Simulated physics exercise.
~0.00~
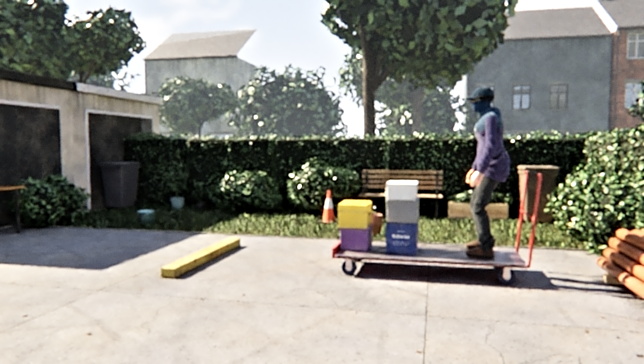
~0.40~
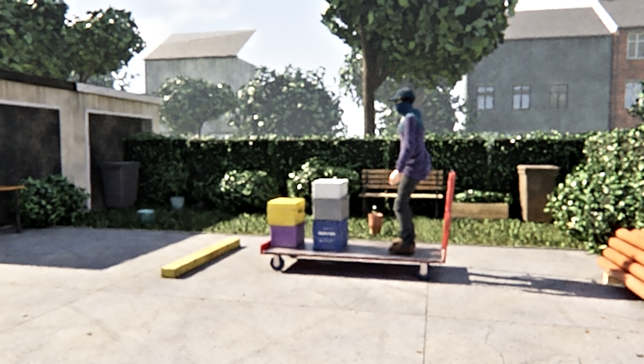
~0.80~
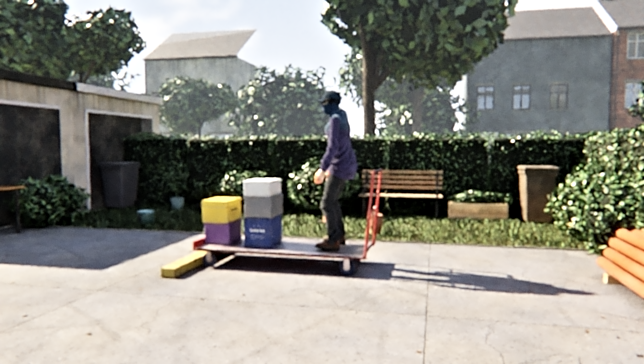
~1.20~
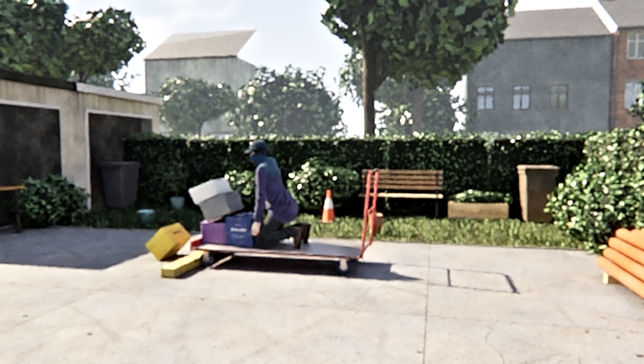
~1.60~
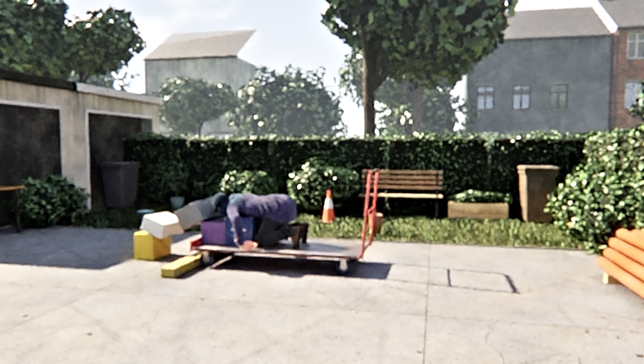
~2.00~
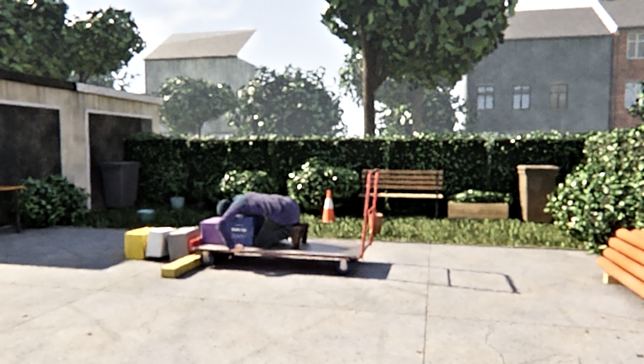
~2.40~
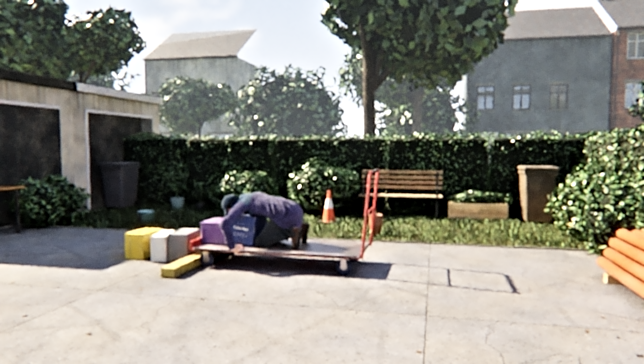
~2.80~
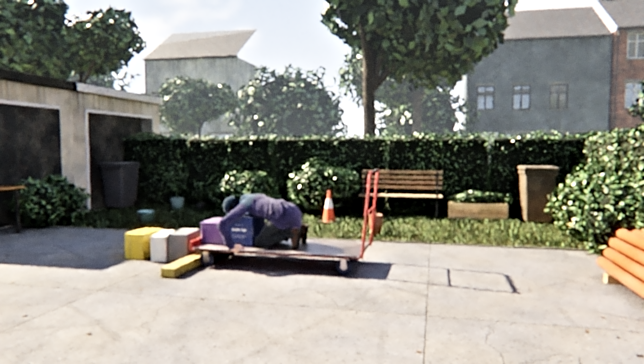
A person rode a flat cart left across a yard until it stopped abruptly at a yellow kerb; the rider folded forward over the purple and blue boxes while the yellow, white and grey ones tumbled off the front onto the ground.
